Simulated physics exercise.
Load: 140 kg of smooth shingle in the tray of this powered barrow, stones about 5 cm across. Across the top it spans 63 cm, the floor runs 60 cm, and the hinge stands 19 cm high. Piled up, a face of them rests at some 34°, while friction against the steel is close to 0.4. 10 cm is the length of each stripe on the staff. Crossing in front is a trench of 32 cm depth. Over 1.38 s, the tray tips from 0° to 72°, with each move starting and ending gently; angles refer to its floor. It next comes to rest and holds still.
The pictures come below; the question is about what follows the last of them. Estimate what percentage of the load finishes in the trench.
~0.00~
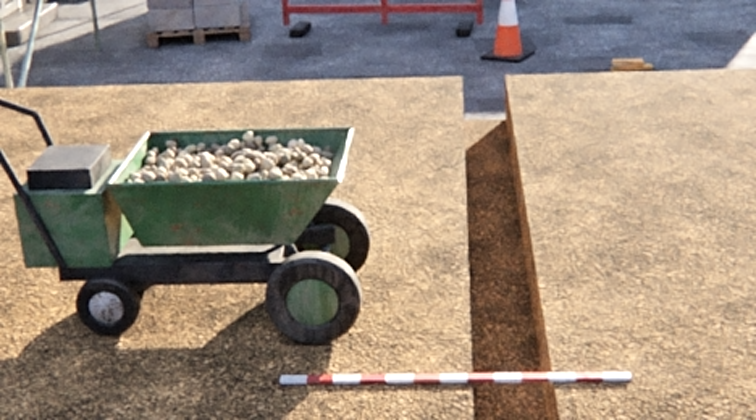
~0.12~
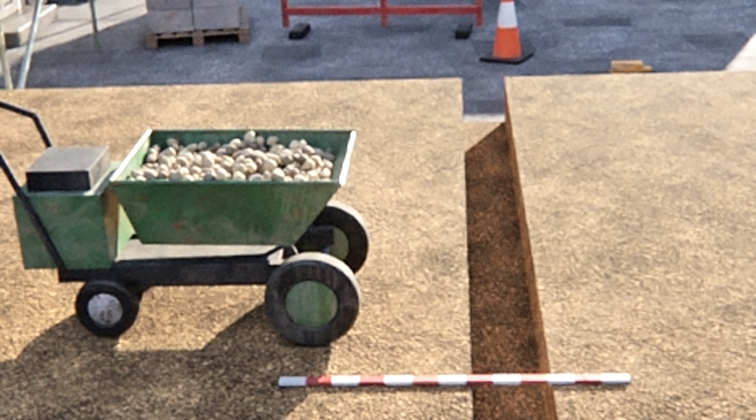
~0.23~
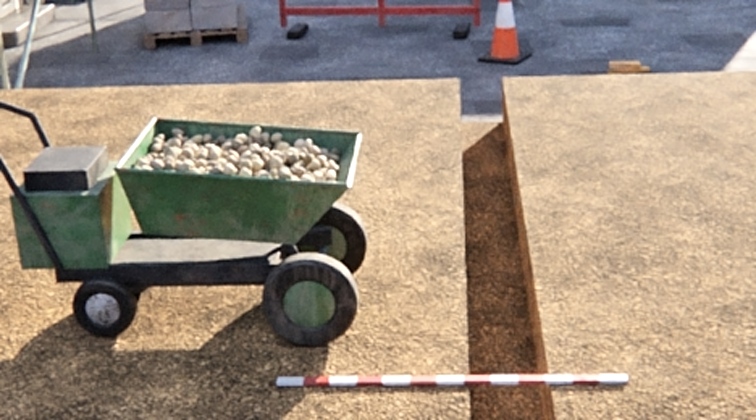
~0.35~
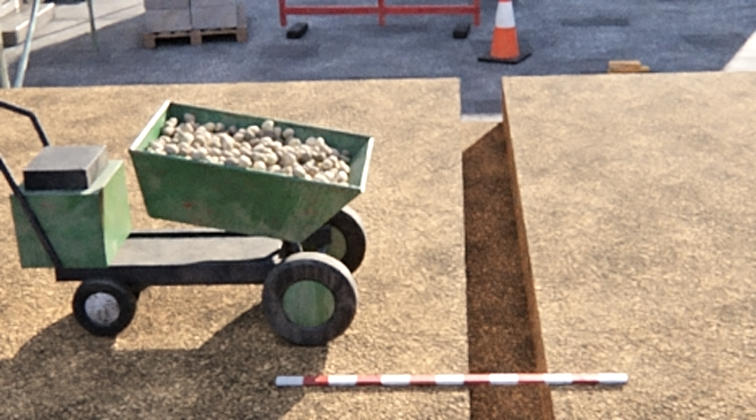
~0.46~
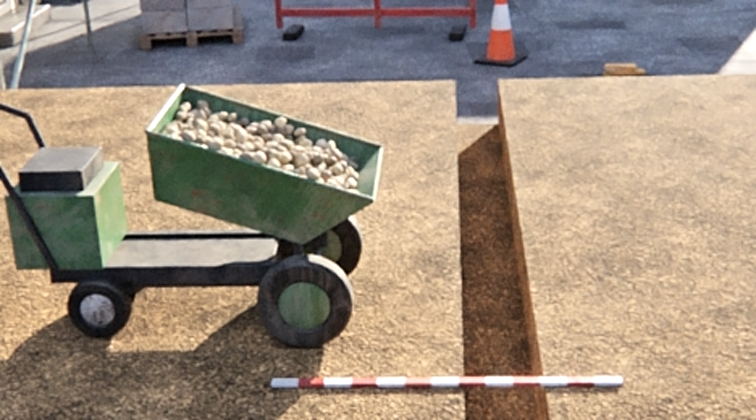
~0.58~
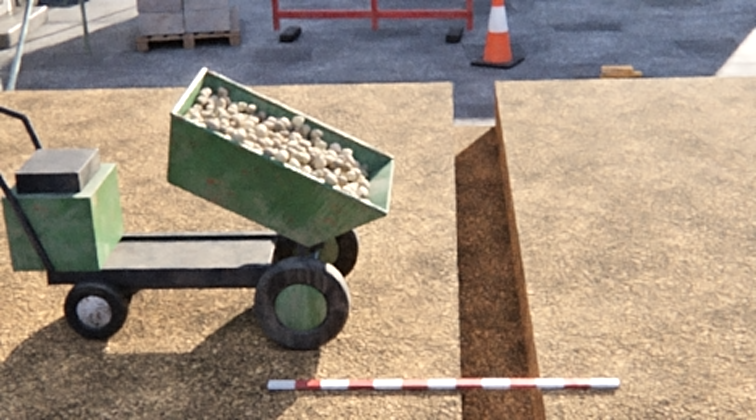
Roughly 95 percent.
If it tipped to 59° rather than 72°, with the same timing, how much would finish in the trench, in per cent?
In that case some 75 per cent.
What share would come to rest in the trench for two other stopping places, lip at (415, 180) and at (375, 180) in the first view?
That gives roughly 30 per cent and roughly 65 per cent.
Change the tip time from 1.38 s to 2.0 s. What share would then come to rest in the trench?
About 100%.
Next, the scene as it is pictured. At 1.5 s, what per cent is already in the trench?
Around 55 per cent of it.
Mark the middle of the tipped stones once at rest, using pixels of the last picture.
Roughly at (496, 356).
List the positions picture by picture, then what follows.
In the first frame, lip at (339, 181), floor tilted 0°, highest stones at (252, 151).
In the second frame, lip at (342, 183), floor tilted 1°, highest stones at (241, 152); the stones move at 0.2 m/s on average.
In the third frame, the tray is at 5°, its lip at (349, 186); the top of the load is at (198, 144); the stones move at 0.4 m/s on average.
In the fourth frame, the tray is at 11°, its lip at (362, 191); the top of the load is at (180, 130); the stones move at 0.5 m/s on average.
In the fifth frame, lip at (374, 201), floor tilted 19°, highest stones at (190, 115); the stones move at 0.7 m/s on average.
In the sixth frame, lip at (387, 214), floor tilted 27°, highest stones at (210, 101); the stones move at 0.7 m/s on average.
After 1.0 s the floor is at 60°; 99 % in the tray, 1 % short of the trench; the foremost stones are at (446, 233).
After 1.5 s the floor is at 72°; 41 % in the tray, 2 % short of the trench, 54 % in the trench, 3 % past the trench; the foremost stones are at (574, 323).
After 1.8 s the floor is at 72°; 14 % in the tray, 2 % short of the trench, 79 % in the trench, 5 % past the trench; the foremost stones are at (660, 315).
After 3.8 s the floor is at 72°; 0 % in the tray, 95 % in the trench, 5 % past the trench; the foremost stones are at (706, 304).
